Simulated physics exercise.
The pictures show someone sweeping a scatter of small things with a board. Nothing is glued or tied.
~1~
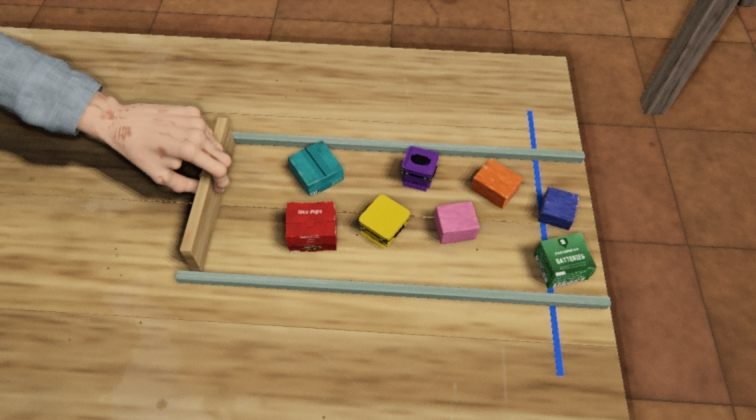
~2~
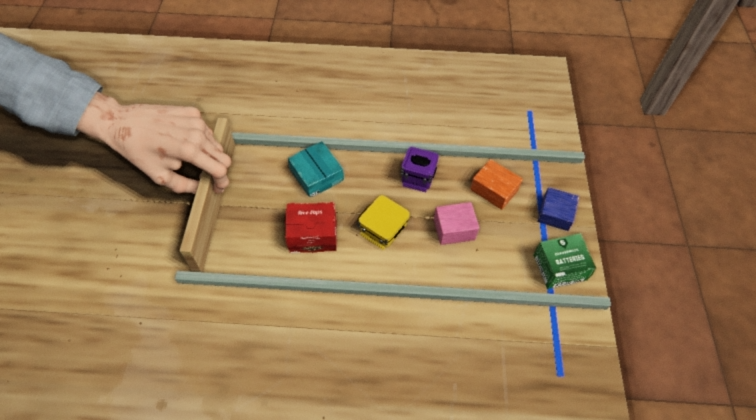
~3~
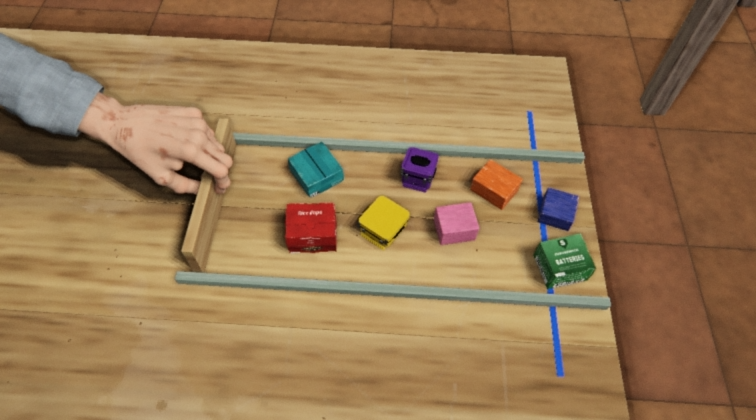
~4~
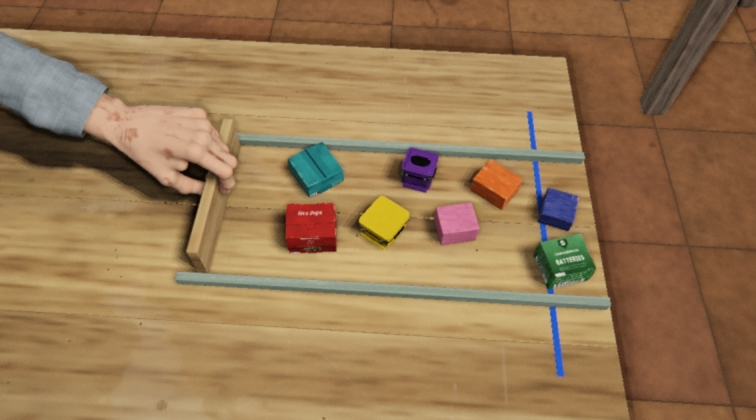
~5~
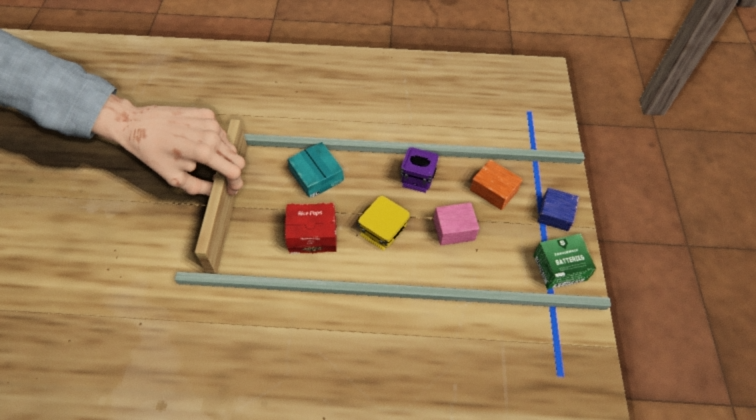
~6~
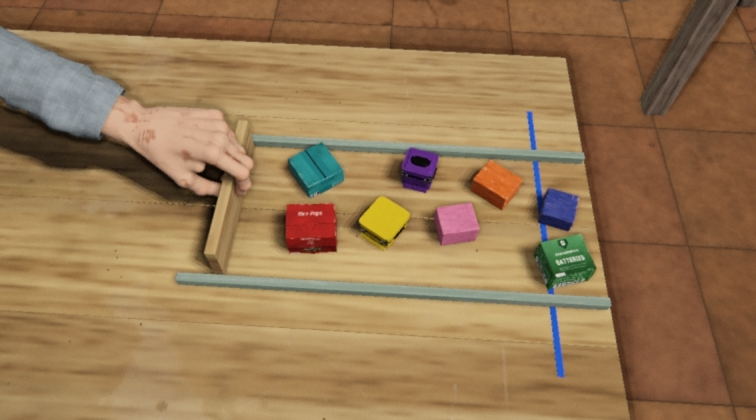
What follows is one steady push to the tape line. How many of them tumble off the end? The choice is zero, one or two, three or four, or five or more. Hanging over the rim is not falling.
The number that fall off is five or more.
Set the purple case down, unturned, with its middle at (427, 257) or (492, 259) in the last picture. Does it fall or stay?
The purple case goes over; tumbles off.
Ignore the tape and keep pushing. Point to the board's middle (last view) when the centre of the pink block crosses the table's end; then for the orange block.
About (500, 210), and (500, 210) for the other.
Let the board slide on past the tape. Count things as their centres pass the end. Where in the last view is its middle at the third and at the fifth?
At (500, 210) for the third, at (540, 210) for the fifth.
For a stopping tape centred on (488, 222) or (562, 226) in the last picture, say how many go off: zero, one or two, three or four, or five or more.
In that order: One to two; 5 or more.
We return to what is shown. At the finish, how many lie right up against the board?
That makes 2.
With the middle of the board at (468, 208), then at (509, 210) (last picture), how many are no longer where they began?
At the one place 7, at the other 8.
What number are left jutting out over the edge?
It comes to 0.
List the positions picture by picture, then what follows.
The first frame shows blue block (558, 208); green box (564, 261); orange block (496, 184); board (211, 192); tape (543, 224).
The second frame shows green box (564, 261); pink block (456, 224).
The third frame shows orange block (496, 184); yellow case (384, 223).
The fourth frame shows blue block (558, 209); purple case (419, 170).
The fifth frame shows green box (564, 262); turquoise box (316, 170).
The sixth frame shows blue block (558, 210); green box (564, 262); orange block (496, 185); board (232, 195); tape (543, 225).
Soon after, none off yet; blue block at rest near (558, 210); green box at rest near (564, 262); orange block at rest near (496, 185).
After that, none off yet; blue block displaced a little near (574, 206); green box at rest near (564, 262); orange block displaced about its own width near (536, 188).
In the end, the number that fall off is five or more; gone, yellow case, purple case, pink block, orange block, green box and blue block.
